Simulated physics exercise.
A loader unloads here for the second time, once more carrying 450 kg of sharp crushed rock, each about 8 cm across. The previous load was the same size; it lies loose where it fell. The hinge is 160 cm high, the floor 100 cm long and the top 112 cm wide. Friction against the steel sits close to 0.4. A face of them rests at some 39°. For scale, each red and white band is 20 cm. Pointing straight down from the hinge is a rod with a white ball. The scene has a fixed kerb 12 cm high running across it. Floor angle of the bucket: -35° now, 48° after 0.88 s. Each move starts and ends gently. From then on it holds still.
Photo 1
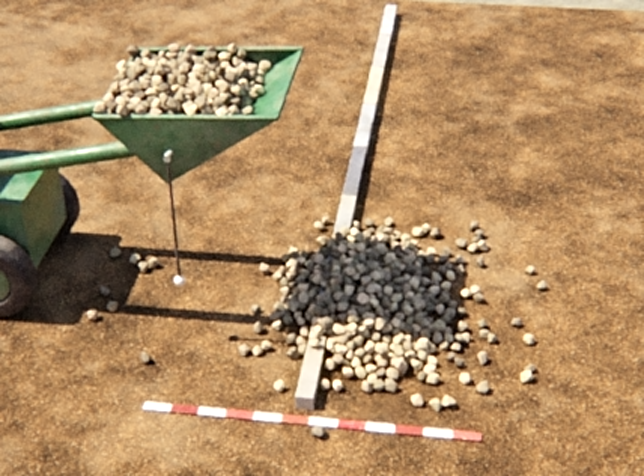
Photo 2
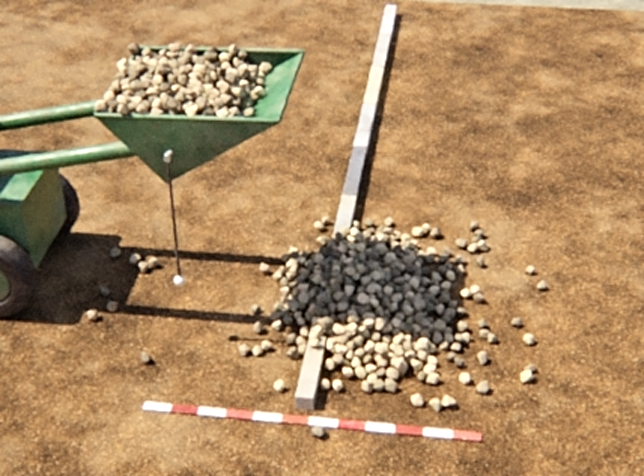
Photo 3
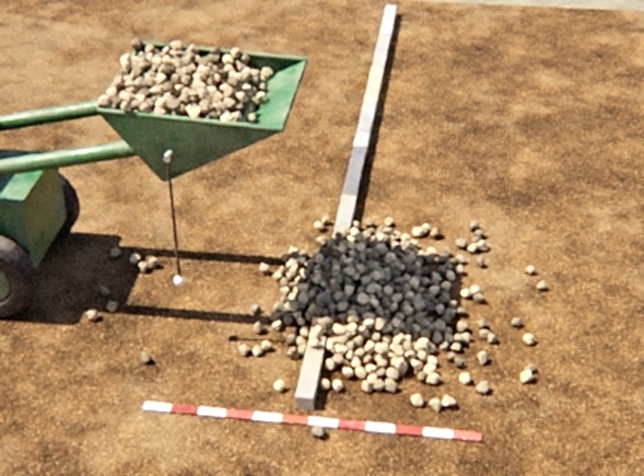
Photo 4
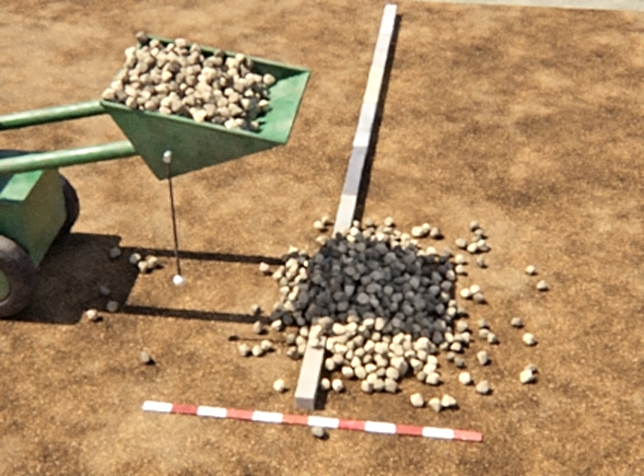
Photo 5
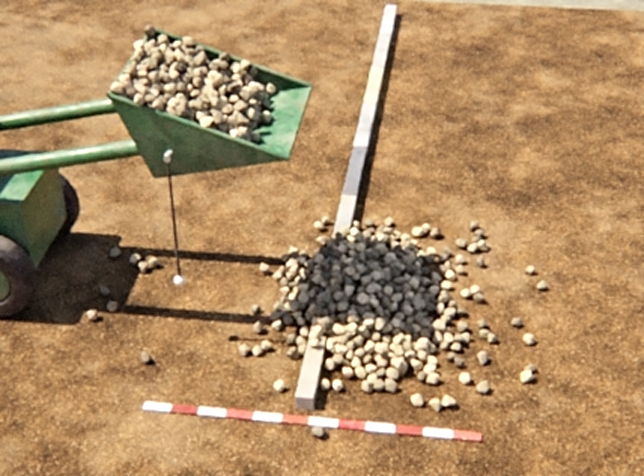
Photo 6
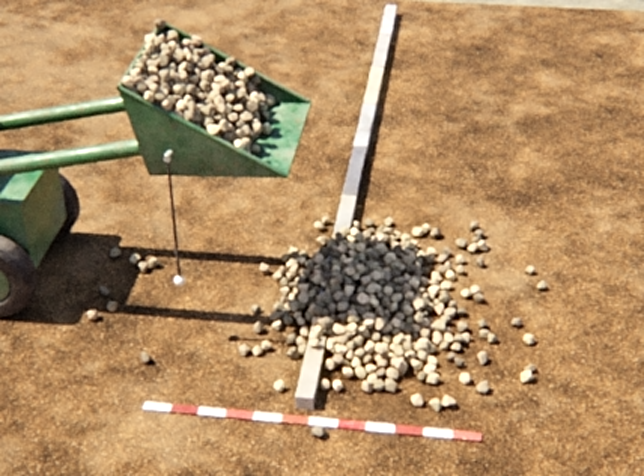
A green bucket full of stones slowly tilts down to the right above a stone pile.
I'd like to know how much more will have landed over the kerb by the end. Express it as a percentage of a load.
Roughly 17 in every hundred.
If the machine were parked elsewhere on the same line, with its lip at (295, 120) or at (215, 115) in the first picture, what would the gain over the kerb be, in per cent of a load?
Case one about 30 %, case two about 0 %.
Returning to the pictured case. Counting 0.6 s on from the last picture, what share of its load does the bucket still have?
About 65 per cent is held.
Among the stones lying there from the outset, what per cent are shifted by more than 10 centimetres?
Close to 0 in a hundred of them.
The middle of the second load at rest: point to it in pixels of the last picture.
Their middle rests near (298, 283).
Then, 0.3 s after the last picture the floor is at 35°; in per cent of one load, 99 in the bucket, 20 on this side of the kerb, 82 over the kerb; the foremost stones are at (519, 334).
Then, 0.6 s after the last picture the floor is at 48°; in per cent of one load, 63 in the bucket, 56 on this side of the kerb, 82 over the kerb; the foremost stones are at (519, 334).
Then, 1.0 s after the last picture the floor is at 48°; in per cent of one load, 7 in the bucket, 105 on this side of the kerb, 88 over the kerb; the foremost stones are at (519, 334).
Then, 3.7 s after the last picture the floor is at 48°; in per cent of one load, 0 in the bucket, 102 on this side of the kerb, 98 over the kerb; the foremost stones are at (519, 334). Net gain over the kerb, 17.
